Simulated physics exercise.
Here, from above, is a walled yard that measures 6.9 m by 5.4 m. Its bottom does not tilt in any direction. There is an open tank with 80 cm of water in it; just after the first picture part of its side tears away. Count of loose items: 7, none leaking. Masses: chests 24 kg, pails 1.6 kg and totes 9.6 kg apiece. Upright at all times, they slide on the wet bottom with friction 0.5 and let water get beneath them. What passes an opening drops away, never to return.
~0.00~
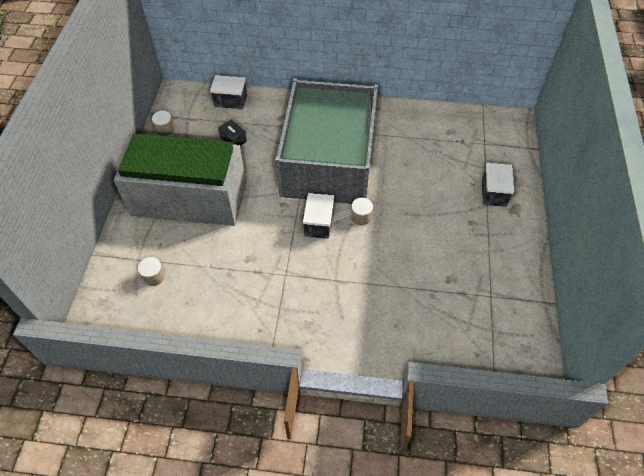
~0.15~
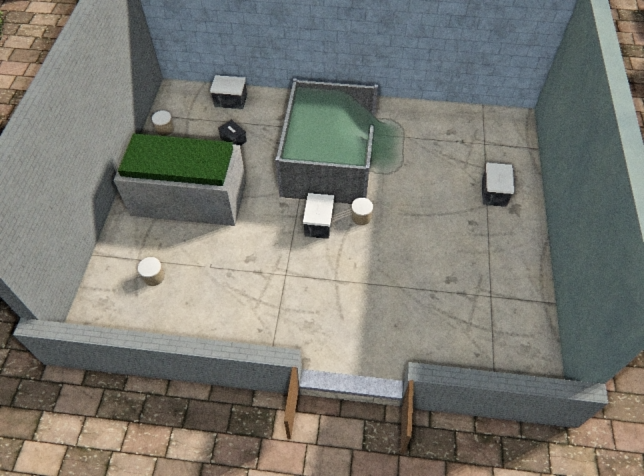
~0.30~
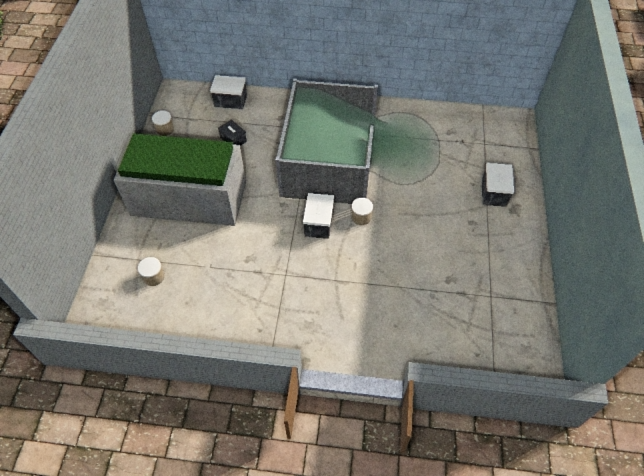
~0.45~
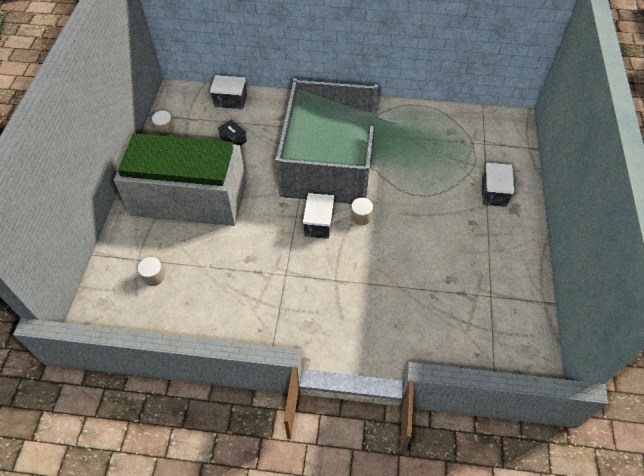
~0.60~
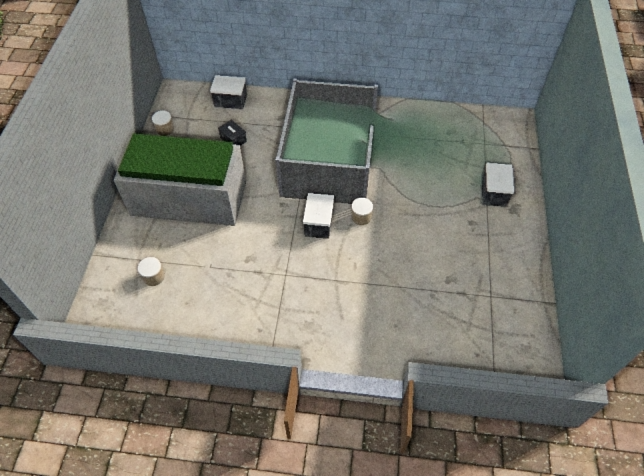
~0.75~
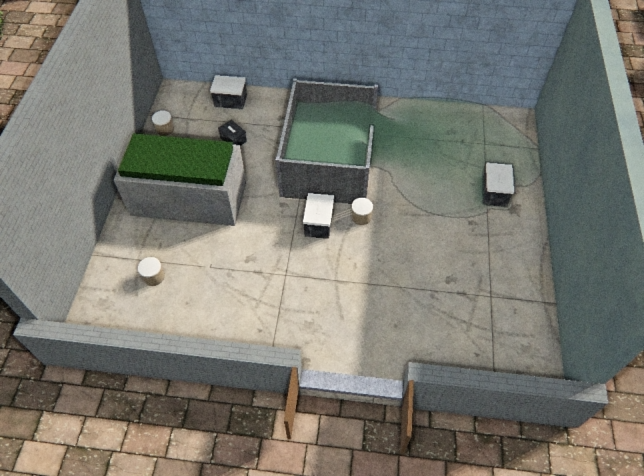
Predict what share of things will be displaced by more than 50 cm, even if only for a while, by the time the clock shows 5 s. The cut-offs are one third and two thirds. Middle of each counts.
The share is below one third.
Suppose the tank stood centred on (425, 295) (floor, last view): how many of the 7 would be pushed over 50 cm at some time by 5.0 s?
In that case the number is 1.
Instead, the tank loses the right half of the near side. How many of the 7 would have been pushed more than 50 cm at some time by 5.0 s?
Then it comes to 3 of them.
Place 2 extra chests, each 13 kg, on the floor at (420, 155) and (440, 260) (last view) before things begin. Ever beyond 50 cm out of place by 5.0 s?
Result, in sequence: Exceeded / exceeded.
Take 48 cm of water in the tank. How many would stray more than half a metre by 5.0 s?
Under that setup the answer is 1.
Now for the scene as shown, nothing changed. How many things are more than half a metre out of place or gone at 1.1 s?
At that moment it comes to 0.
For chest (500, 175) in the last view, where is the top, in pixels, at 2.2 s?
It ends up close to (541, 218).
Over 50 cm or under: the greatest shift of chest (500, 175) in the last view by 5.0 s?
Verdict: Exceeding.
After 1.1 s 0 of 7 are over 50 cm from their spots; 0 afloat.
After 2.2 s 1 of 7 are over 50 cm from their spots; 1 afloat.
After 3.5 s 1 of 7 are over 50 cm from their spots; 1 afloat.
After 5.0 s 1 of 7 are over 50 cm from their spots, and 1 have been at some point; 1 afloat.
